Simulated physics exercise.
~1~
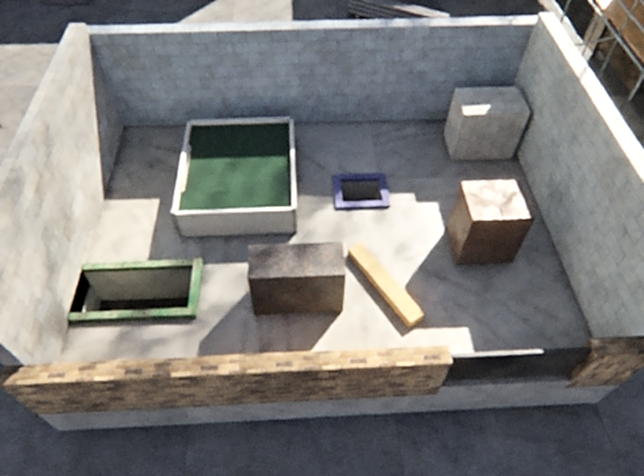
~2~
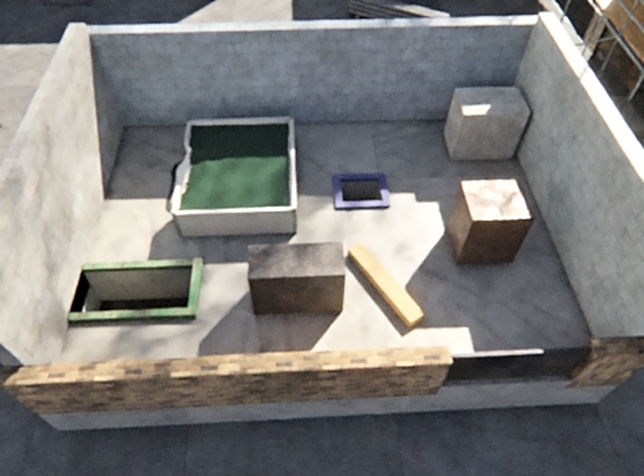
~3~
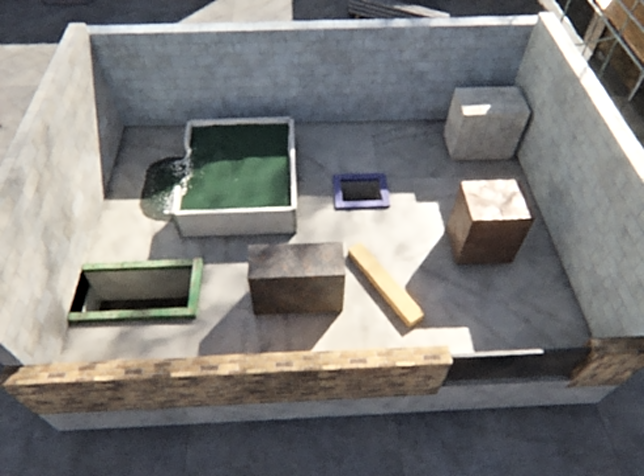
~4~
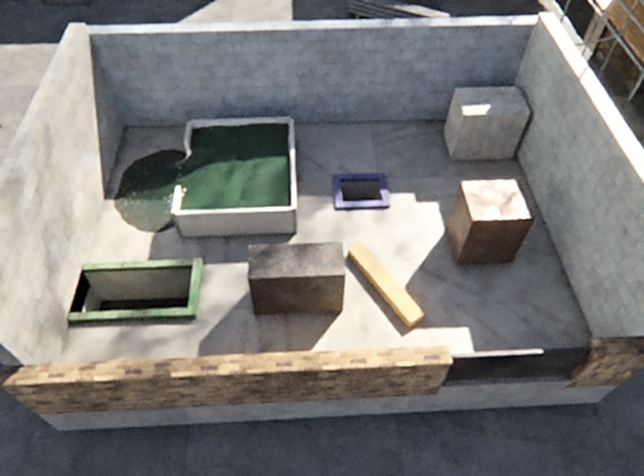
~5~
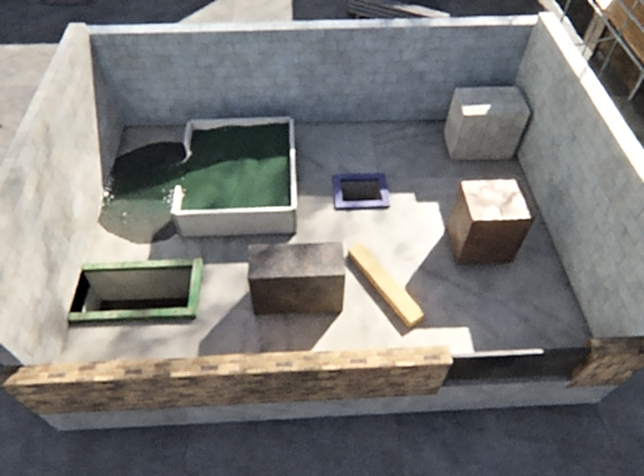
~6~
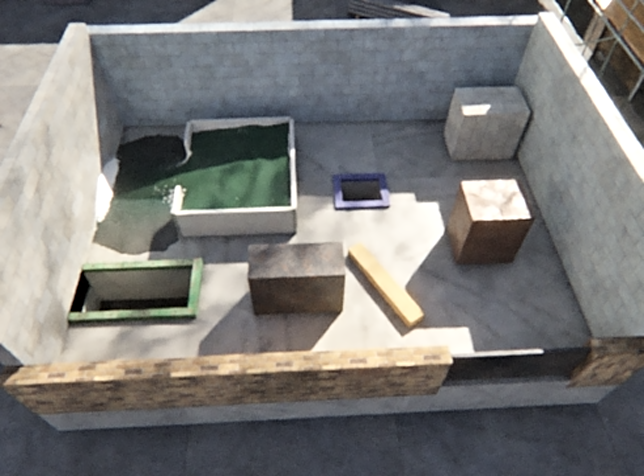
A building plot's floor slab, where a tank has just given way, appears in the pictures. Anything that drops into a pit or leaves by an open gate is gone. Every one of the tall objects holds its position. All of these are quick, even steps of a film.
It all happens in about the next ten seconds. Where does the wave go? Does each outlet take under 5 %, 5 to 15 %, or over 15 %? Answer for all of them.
Answer: The gate takes under 5 %; the green pit takes over 15 %; the blue pit takes under 5 %.
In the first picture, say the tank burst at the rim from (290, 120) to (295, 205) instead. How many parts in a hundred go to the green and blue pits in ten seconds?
In percent: Green 0, blue 20.
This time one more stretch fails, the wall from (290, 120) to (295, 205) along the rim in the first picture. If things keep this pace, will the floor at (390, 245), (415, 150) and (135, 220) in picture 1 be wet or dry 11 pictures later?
Taking them in order, I'd say swamped, swamped and not reached.
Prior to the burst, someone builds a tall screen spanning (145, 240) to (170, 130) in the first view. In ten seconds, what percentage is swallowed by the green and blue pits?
In per cent: Green 15, blue 0.
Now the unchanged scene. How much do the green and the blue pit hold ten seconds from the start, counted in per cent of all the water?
Estimates: 20 % and 0 %.
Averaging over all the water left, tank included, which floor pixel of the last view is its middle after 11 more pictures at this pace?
I would point to (197, 185).
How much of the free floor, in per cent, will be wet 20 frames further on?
Roughly 30 %.
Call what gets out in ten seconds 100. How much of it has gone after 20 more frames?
Near 55 in a hundred.
A moment on, water covers 10 % of the floor; the gate 0 %, the green pit 0 %, the blue pit 0 %.
Next, water covers 15 % of the floor; the gate 0 %, the green pit 5 %, the blue pit 0 %.
Then, water covers 30 % of the floor; the gate 0 %, the green pit 11 %, the blue pit 0 %.
Later, water covers 50 % of the floor; the gate 0 %, the green pit 18 %, the blue pit 0 %.
In the end, water covers 75 % of the floor; the gate 0 %, the green pit 20 %, the blue pit 0 %.
